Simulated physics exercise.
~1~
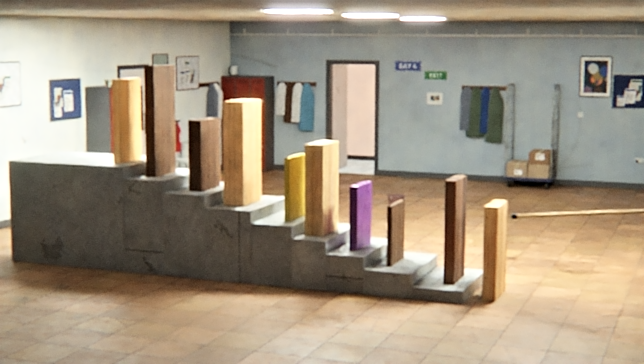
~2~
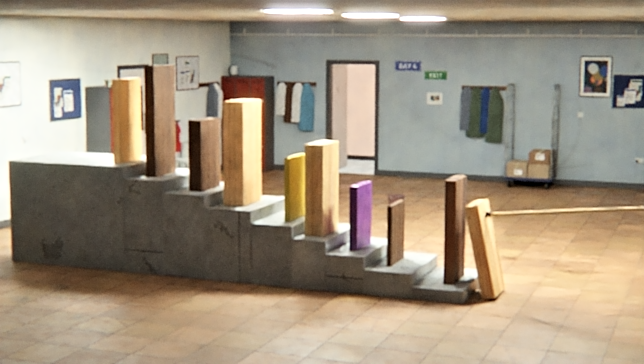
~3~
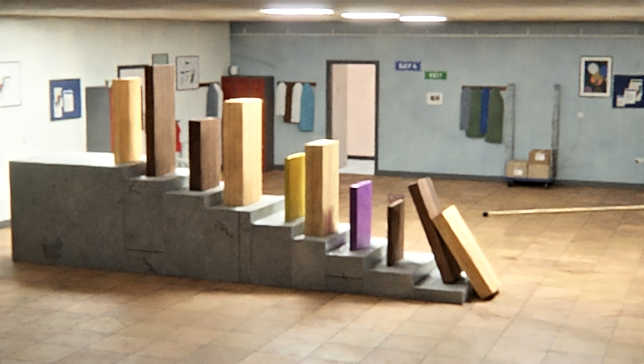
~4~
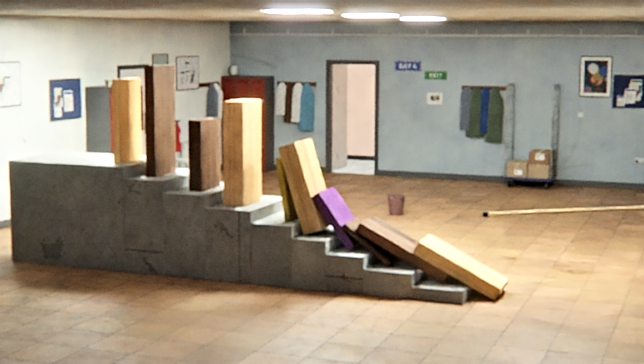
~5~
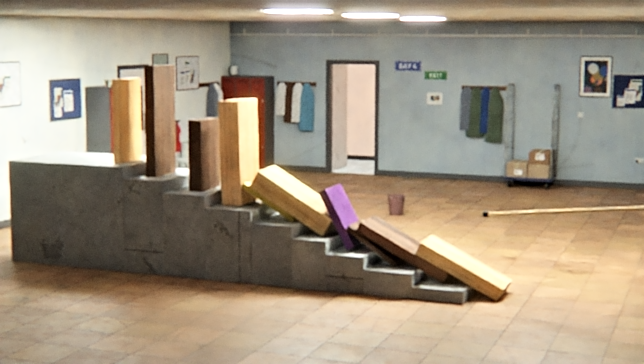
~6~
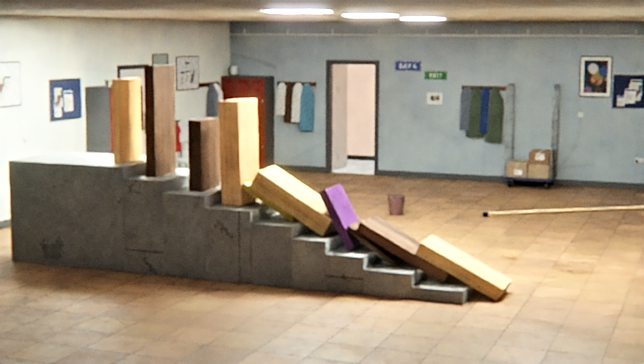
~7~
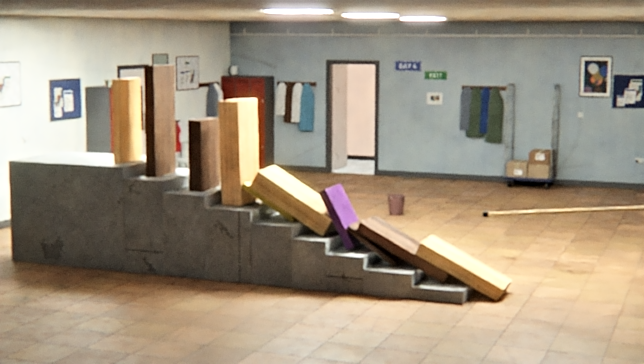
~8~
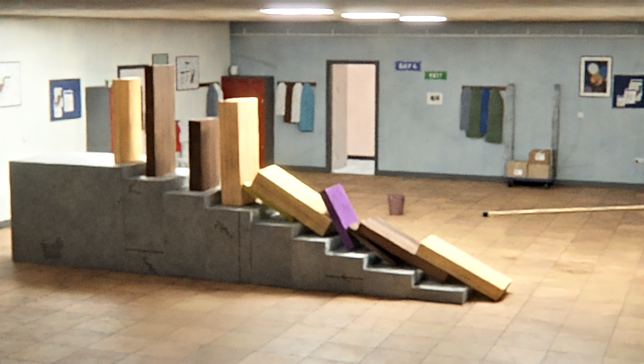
A long pole reaches in from the right and pushes the light wooden board standing on the floor at the foot of a low flight of grey steps, where ten upright boards climb toward the left. The board tilts left into its dark brown neighbour, which leans in turn. The toppling travels up the steps, knocking over the small dark board, the purple one, and then the boards beyond it, including the yellow. The last to go drops against a tall, pale board, which holds. Five boards lie slumped or leaning along the lower steps, while four at the top remain standing.
